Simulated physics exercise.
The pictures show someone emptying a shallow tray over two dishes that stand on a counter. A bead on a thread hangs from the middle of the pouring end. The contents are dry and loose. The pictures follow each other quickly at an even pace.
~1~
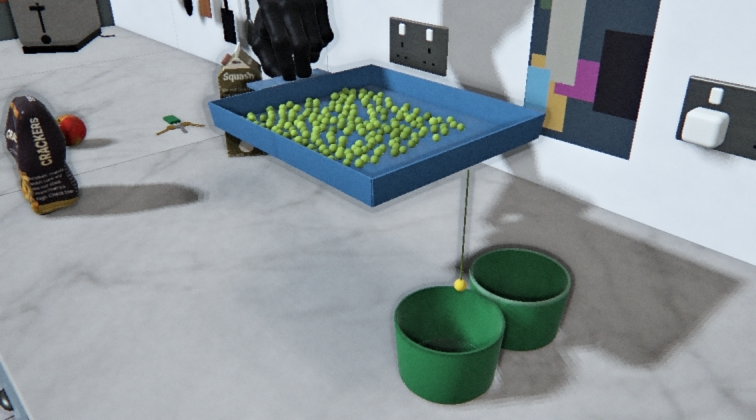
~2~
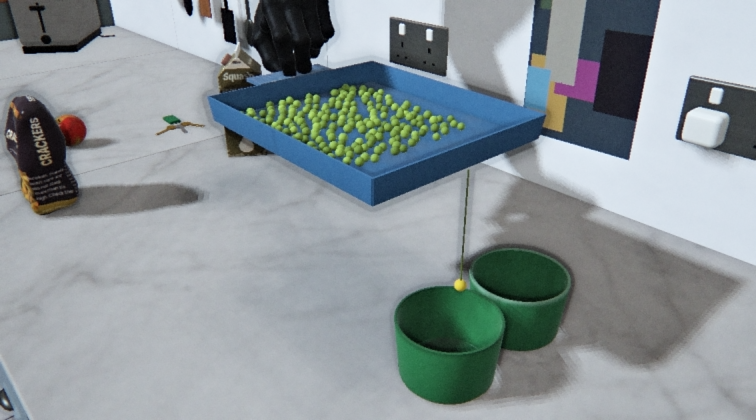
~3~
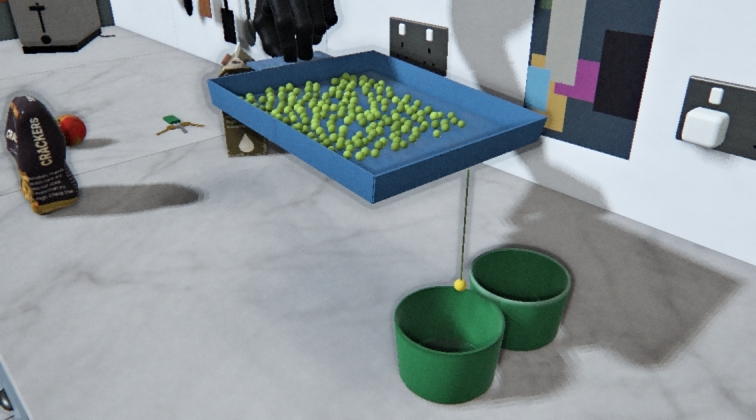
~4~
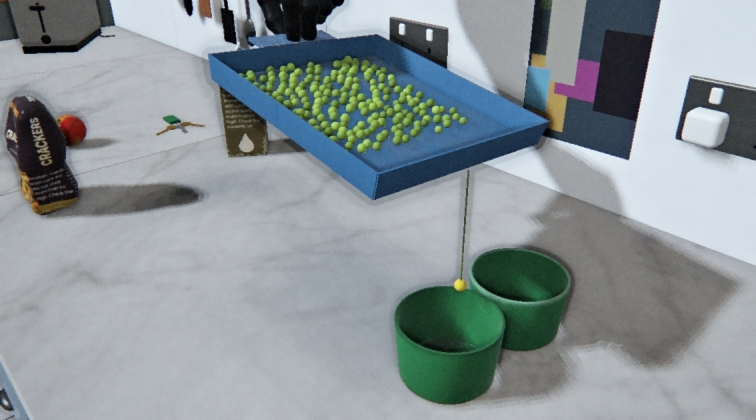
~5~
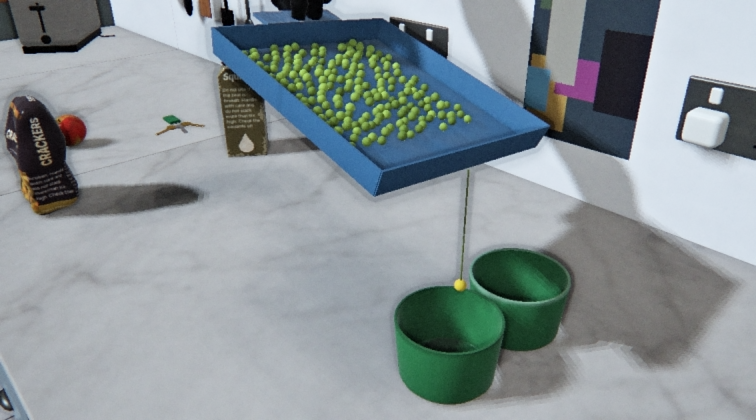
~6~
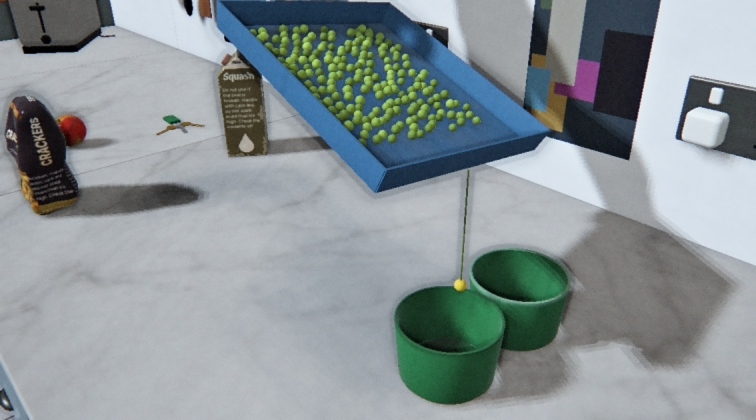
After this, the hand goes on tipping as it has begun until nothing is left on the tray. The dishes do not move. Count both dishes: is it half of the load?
Caught overall: More than half.
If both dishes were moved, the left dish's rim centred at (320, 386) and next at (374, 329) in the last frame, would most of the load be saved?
One: Under half. Two: Under half.
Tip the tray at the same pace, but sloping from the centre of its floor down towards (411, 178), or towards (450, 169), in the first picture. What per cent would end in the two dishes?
Near 10 % and 20 %.
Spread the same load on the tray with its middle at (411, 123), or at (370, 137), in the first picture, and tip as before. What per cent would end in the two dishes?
First some 70, then 70 per cent.
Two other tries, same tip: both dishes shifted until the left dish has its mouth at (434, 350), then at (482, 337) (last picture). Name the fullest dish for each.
In turn: The right-hand dish; the right one.
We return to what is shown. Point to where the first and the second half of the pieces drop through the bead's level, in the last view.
The first part at (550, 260); the rest at (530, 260).
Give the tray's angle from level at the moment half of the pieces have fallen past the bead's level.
Roughly 110°.
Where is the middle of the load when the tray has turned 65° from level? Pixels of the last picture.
Roughly at (507, 148).
Shortly afterwards, tray tipped steeply; the bulk on the tray; near a quarter in the air.
Next, tray tipped past a quarter turn; near two thirds on the tray; only a few in the left dish; a little in the right dish; near a quarter outside both; a little in the air.
Some moments later, tray tipped past a quarter turn; only a few in the left dish; near two thirds in the right dish; near a quarter outside both; only a few in the air.
In the end, tray tipped past a quarter turn; only a few in the left dish; near two thirds in the right dish; near a quarter outside both.
